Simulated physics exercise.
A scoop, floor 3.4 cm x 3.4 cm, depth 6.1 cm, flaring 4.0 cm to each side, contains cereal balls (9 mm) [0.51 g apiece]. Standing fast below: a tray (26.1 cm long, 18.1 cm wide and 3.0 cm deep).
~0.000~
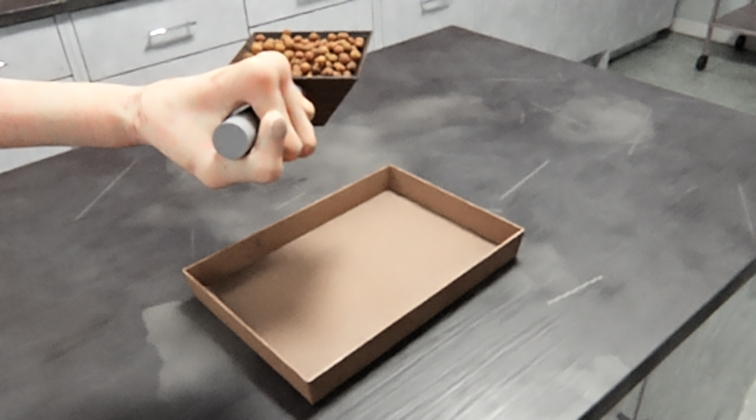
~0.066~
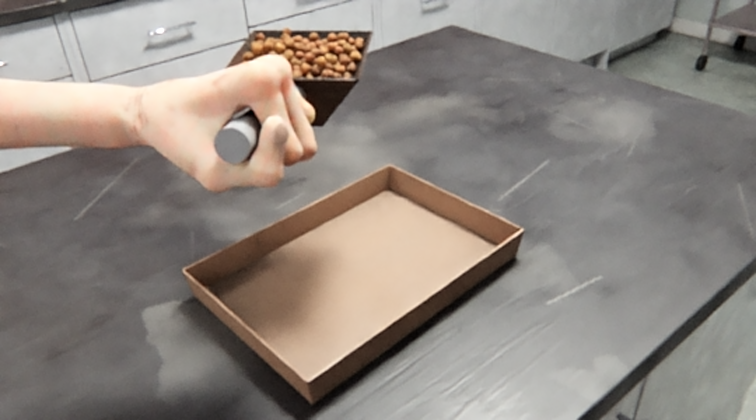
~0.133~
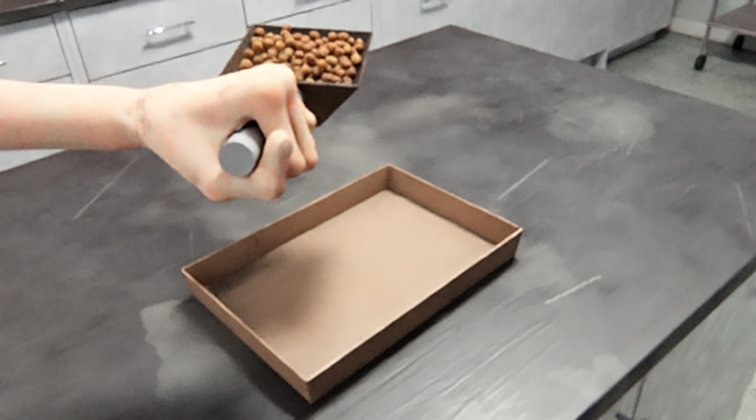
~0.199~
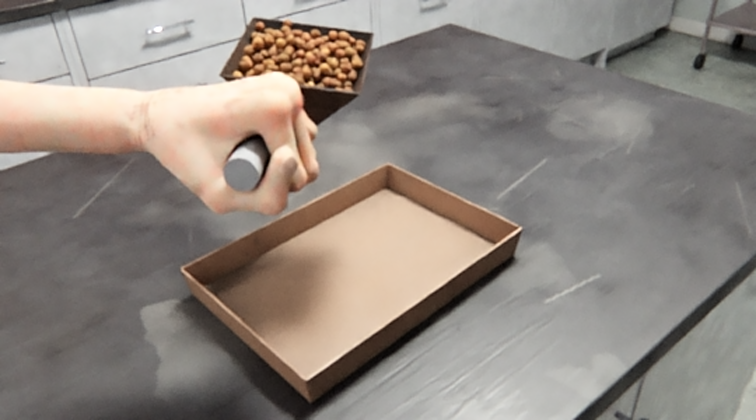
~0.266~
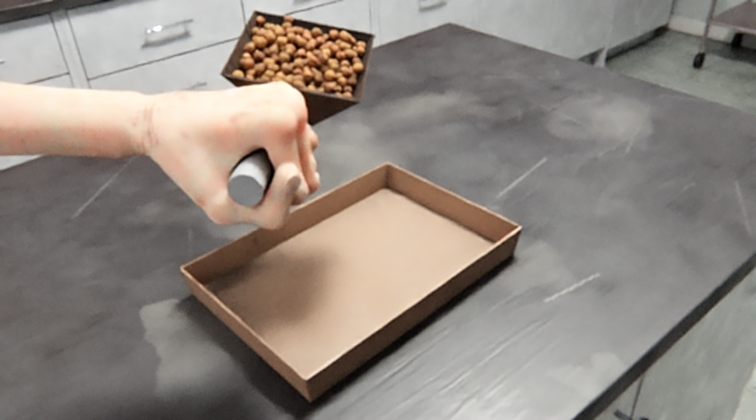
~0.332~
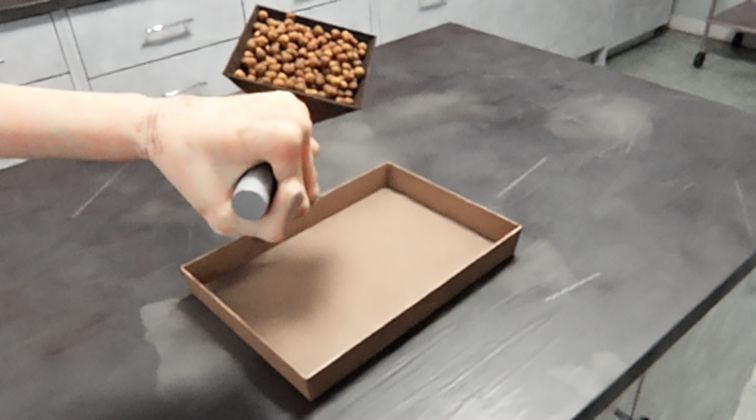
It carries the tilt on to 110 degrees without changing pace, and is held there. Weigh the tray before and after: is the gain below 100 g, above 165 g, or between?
Load: Much.
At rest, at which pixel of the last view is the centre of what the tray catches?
At about (381, 274).
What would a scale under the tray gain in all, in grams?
About 220 g.
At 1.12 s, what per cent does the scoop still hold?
Roughly 50 per cent.
Then, at 0.76 s, tilt 52 degrees; 0 g in the tray, scoop holds 100 %.
Then, at 1.12 s, tilt 78 degrees; 66 g in the tray, scoop holds 50 %.
After 1.45 s, tilt 102 degrees; 215 g in the tray, scoop holds 0 %.
After 1.76 s, tilt 110 degrees; 218 g in the tray, scoop holds 0 %.
In the end, at 2.0 s, 218 g in the tray, scoop holds 0 %.
